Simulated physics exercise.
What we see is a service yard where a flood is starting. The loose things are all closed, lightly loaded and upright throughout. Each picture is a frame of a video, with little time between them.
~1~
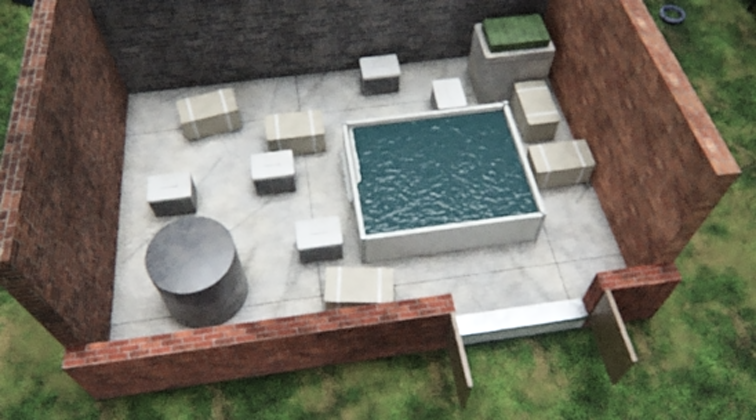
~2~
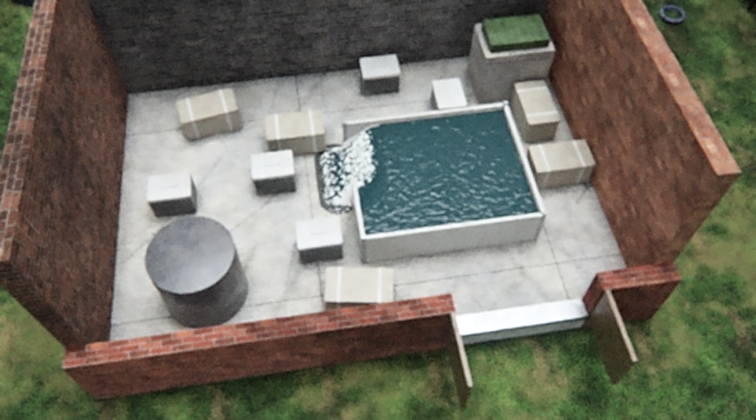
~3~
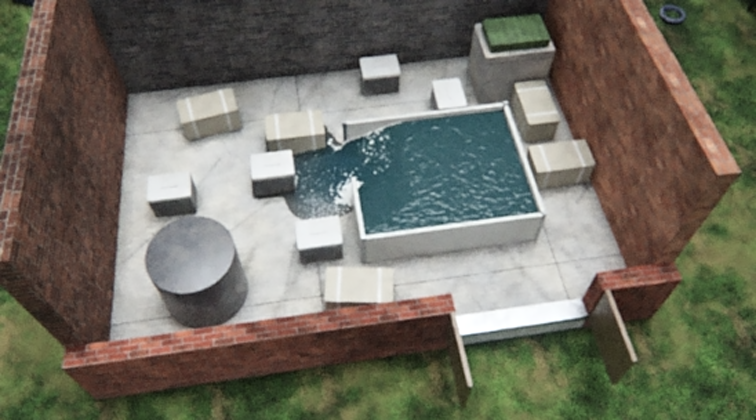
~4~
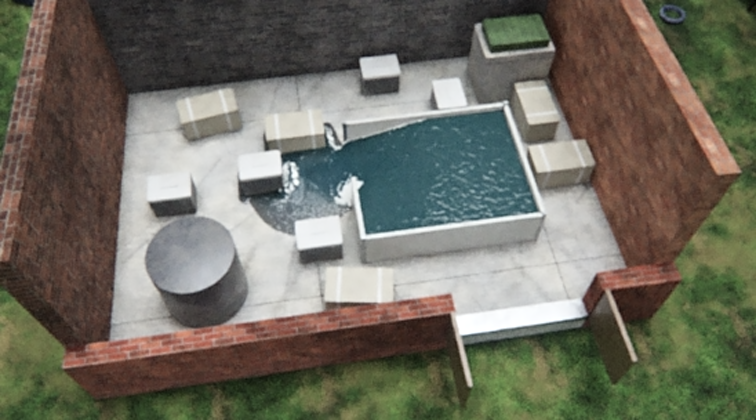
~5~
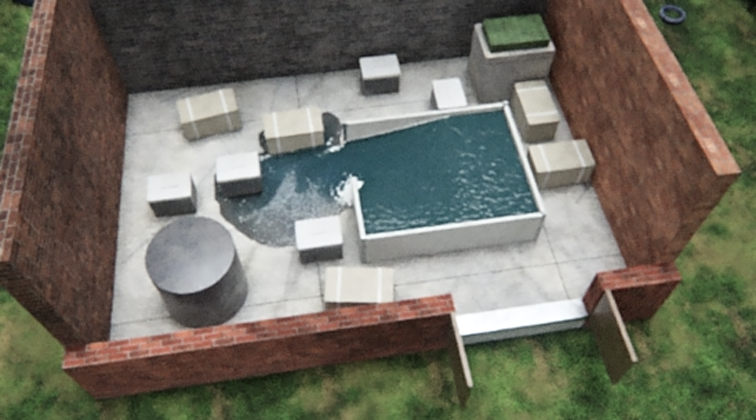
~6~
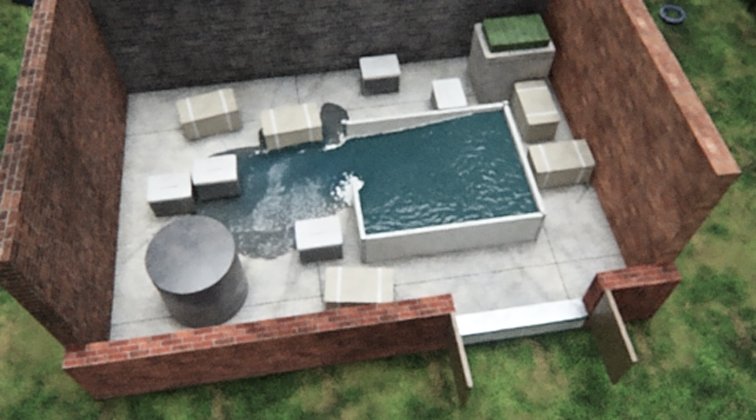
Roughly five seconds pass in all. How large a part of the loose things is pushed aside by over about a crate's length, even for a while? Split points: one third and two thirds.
Band: Between the two split points.
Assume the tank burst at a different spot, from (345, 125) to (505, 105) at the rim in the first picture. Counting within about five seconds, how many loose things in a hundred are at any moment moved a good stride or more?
About 80 per cent.
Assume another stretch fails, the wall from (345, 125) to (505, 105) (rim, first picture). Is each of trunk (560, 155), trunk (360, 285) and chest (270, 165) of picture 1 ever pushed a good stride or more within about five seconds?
Result per item - displaced that far / short of that distance / displaced that far.
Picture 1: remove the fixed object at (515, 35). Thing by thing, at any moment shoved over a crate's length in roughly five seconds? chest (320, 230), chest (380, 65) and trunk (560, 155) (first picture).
First one never went far; second one never went far; third one never went far.
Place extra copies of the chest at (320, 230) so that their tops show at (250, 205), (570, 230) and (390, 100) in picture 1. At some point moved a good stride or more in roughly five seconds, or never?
Here's the rundown: Sent far off, never gets far, and finally never gets far.
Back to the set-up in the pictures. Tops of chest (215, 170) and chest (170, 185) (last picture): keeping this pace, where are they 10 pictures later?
Roughly (124, 152) and (128, 201).
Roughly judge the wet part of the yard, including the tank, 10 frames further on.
My guess is around 55 per cent.
A moment on, 1 of 10 are well off their spots; 0 afloat.
Next, 4 of 10 are well off their spots; 2 afloat.
Later, 3 of 10 are well off their spots; 3 afloat.
In the end, 3 of 10 are well off their spots, and 4 have been at some point; 3 afloat.
